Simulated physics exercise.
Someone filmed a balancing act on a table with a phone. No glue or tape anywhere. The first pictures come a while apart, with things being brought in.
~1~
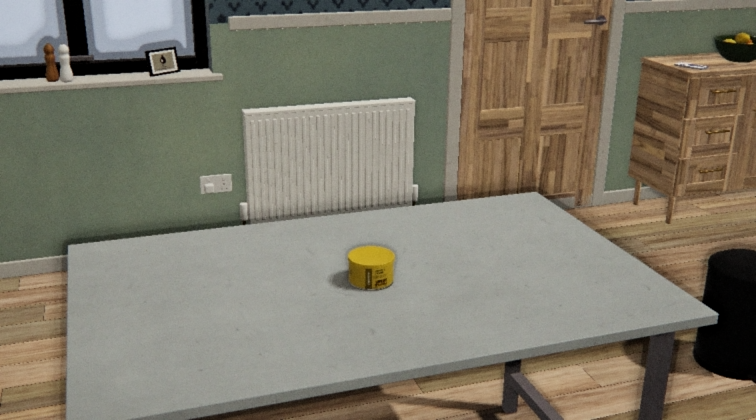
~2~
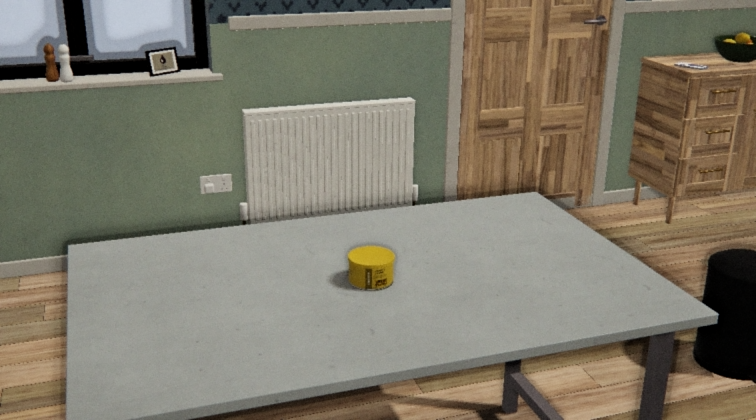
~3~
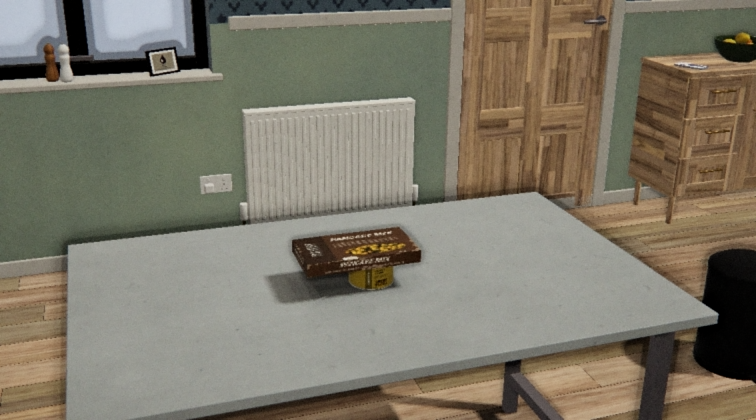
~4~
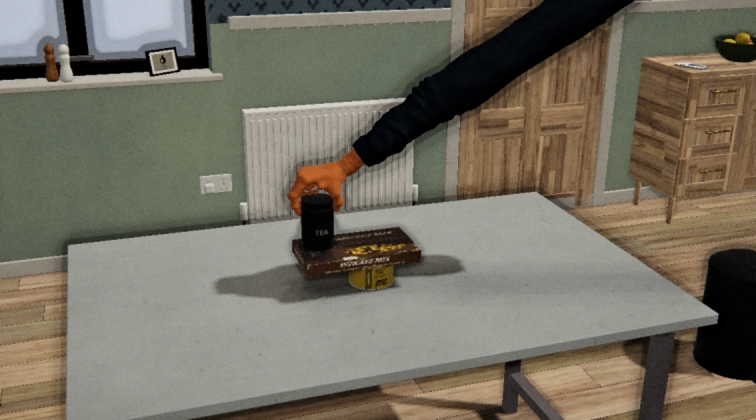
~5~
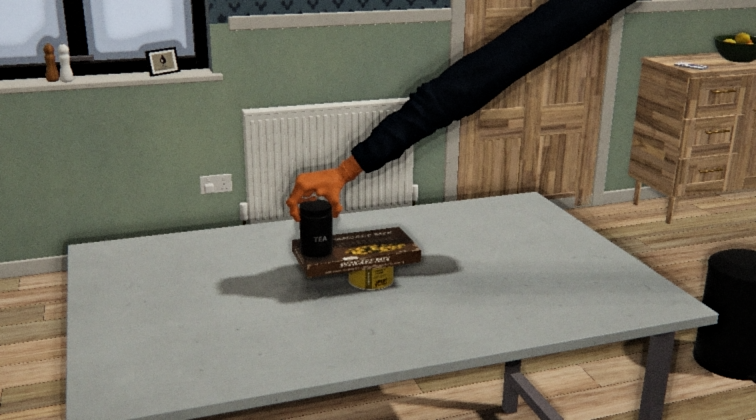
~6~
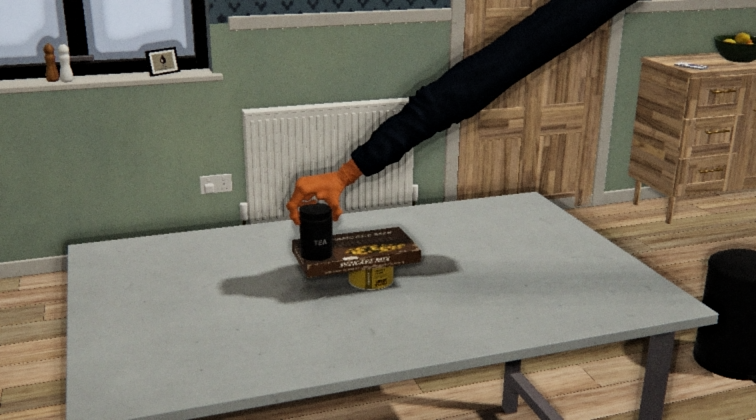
An arm in a dark sleeve, its hand orange, works over a grey table in a green-walled room with a white radiator and wooden door, seen from slightly above by a still camera. A yellow tub sits alone mid-table, then a brown packet lies flat across its top, jutting left. The hand, reaching in from the upper right, lowers a black jar slightly onto the packet's left end and keeps hold.
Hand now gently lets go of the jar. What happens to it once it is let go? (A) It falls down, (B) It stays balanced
It falls down.
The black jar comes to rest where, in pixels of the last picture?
The object winds up at approximately (254, 277).
Then, 0.30 s later than the last frame, black jar now fallen; brown packet tilted by 36°.
Then, 0.50 s later than the last frame, brown packet tilted by 18°.
When it is over, fallen, black jar; the other 2 as before. End places, in pixels of the last picture, black jar near (254, 276). The stack loses its balance.
